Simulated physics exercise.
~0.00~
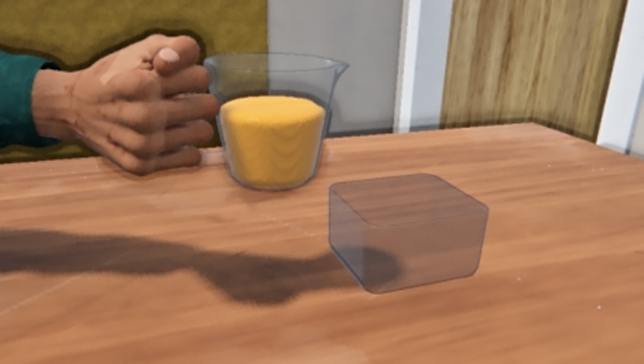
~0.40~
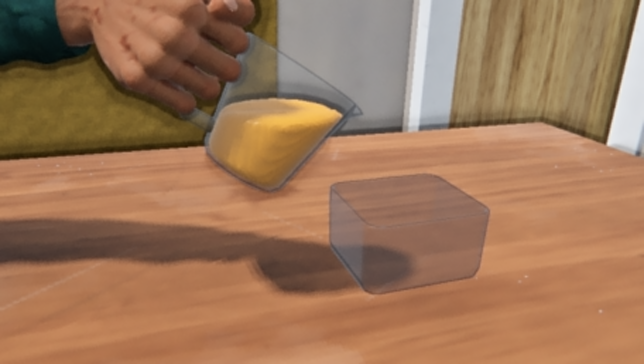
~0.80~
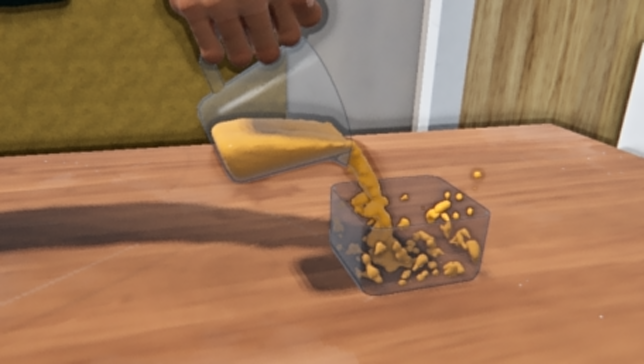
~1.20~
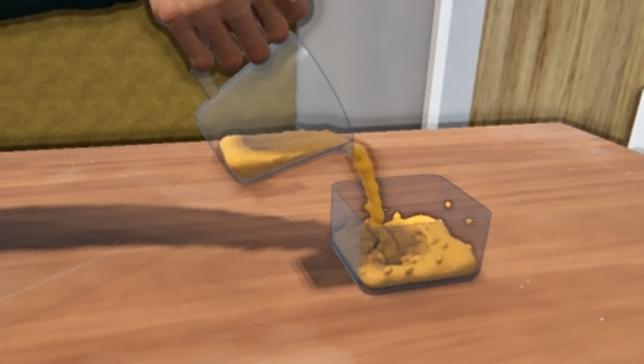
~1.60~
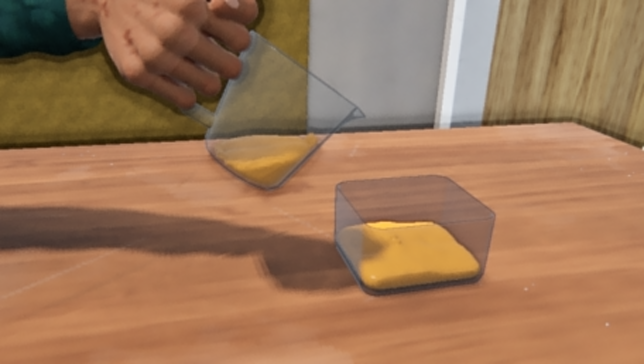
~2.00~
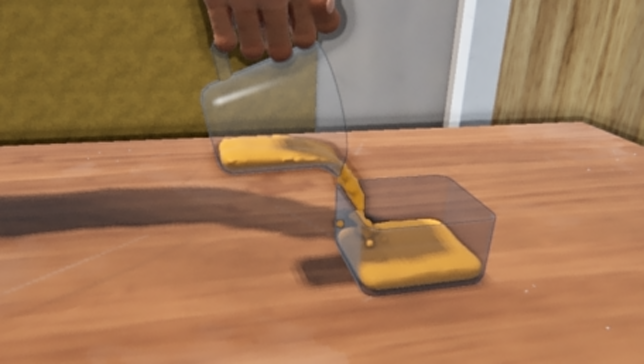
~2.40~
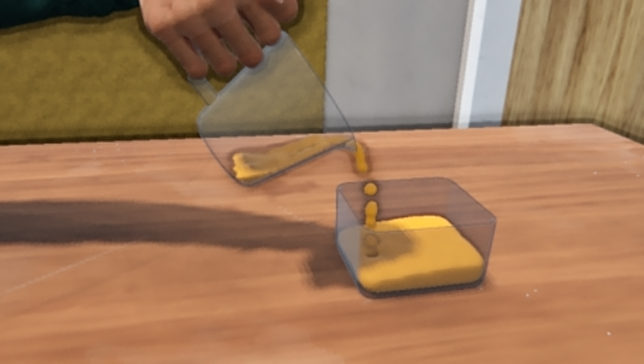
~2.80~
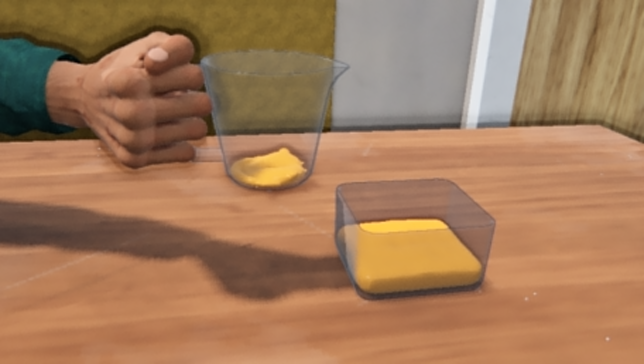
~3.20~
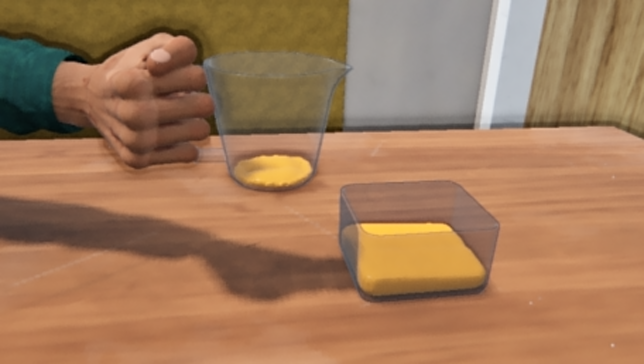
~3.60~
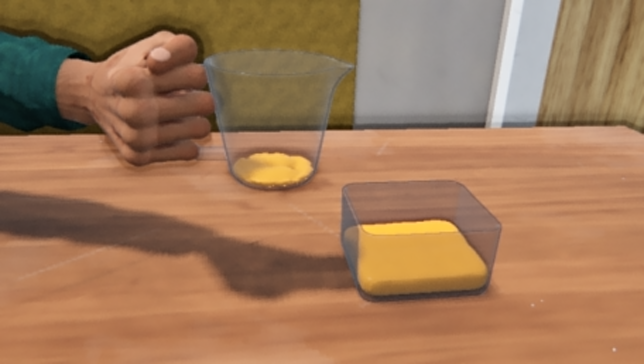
On a wooden table top, a hand tilts a measuring jug twice, pouring yellow juice into a clear box, leaving a little behind.
